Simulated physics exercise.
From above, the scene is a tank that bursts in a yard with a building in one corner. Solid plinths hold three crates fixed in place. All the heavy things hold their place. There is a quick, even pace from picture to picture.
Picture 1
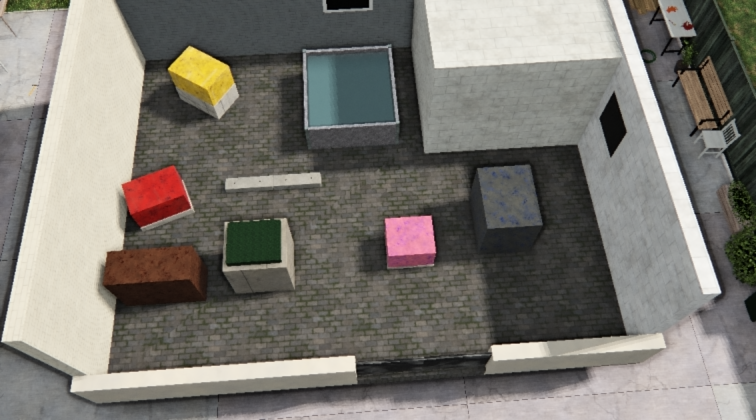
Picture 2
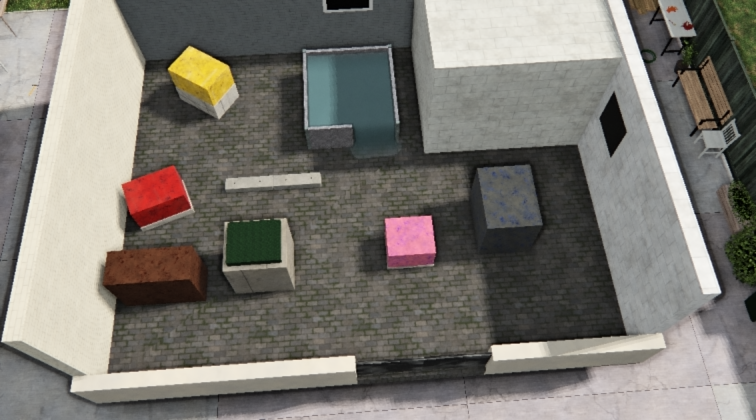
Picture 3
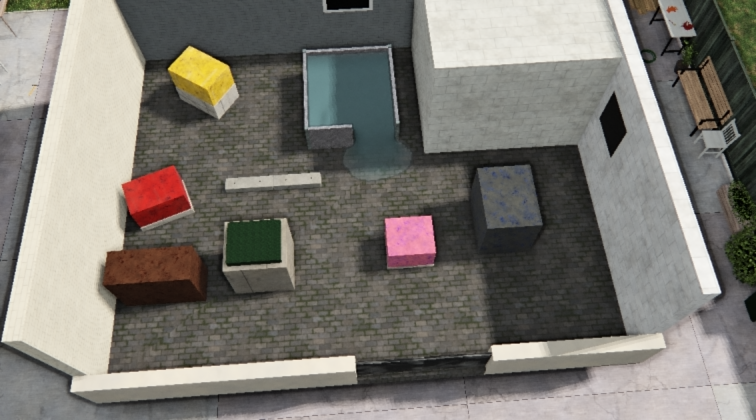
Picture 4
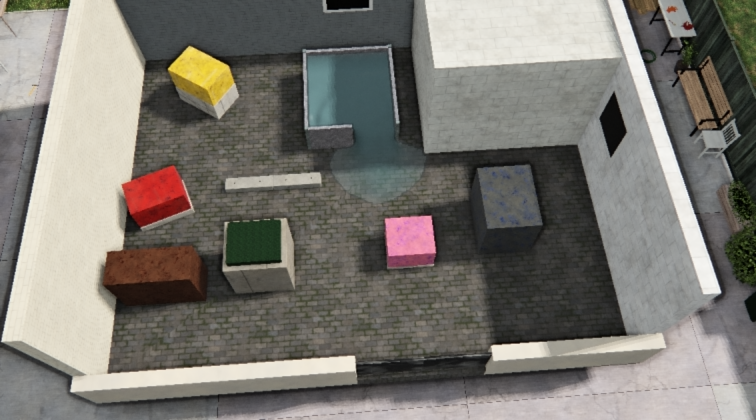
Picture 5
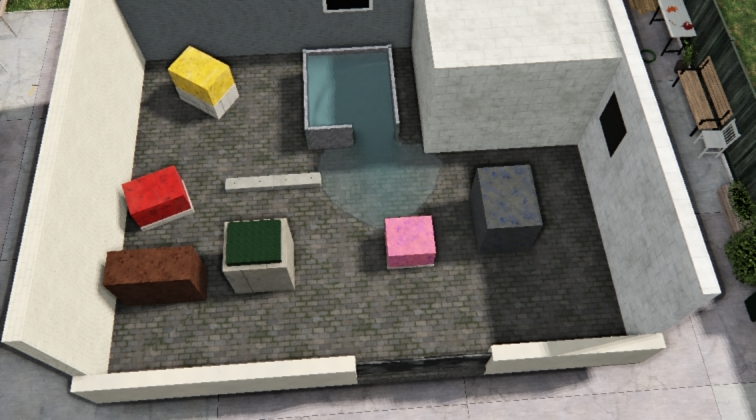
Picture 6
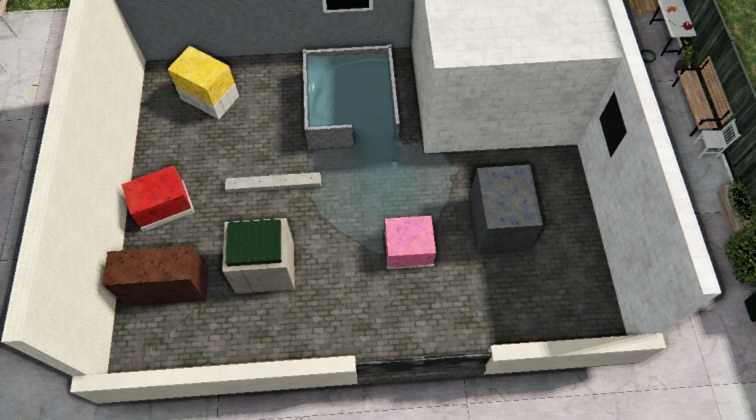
At first, a rectangular tank of water stands whole and still in a walled, paved yard, with colored blocks scattered around it and a pale building beside it. Then its front bursts open at the right, and water pours out, fanning across the paving until it reaches the pink block.
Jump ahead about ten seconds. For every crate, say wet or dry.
In order: The red crate avoids the water, the yellow crate avoids the water, the pink crate meets the water.
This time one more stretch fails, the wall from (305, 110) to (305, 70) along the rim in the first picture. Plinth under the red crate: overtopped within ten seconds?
The red crate is reached.
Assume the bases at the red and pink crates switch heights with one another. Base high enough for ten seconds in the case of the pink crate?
Looks like the pink is inundated.
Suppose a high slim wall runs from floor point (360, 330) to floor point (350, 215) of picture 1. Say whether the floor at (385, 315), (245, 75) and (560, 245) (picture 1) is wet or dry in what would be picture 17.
One after the other: Flooded, free of water, dry.
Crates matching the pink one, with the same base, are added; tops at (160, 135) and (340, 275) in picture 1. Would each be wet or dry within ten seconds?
Crate one avoids the flood; crate two is touched by the flood.
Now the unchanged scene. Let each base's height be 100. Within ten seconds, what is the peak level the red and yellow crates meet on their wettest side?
About 40 percent and about 0 percent.
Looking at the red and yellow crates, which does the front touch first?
It's the red crate here.
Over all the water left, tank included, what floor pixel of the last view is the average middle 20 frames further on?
Close to (376, 192).
A moment on, water covers 20 % of the floor; the red crate not reached, the yellow crate not reached, the pink crate water round its plinth.
Next, water covers 30 % of the floor; the red crate not reached, the yellow crate not reached, the pink crate water round its plinth.
Then, water covers 45 % of the floor; the red crate not reached, the yellow crate not reached, the pink crate water round its plinth.
Later, water covers 60 % of the floor; the red crate water round its plinth, the yellow crate not reached, the pink crate water round its plinth.
In the end, water covers 70 % of the floor; the red crate stayed above the water, the yellow crate stayed above the water, the pink crate was topped.
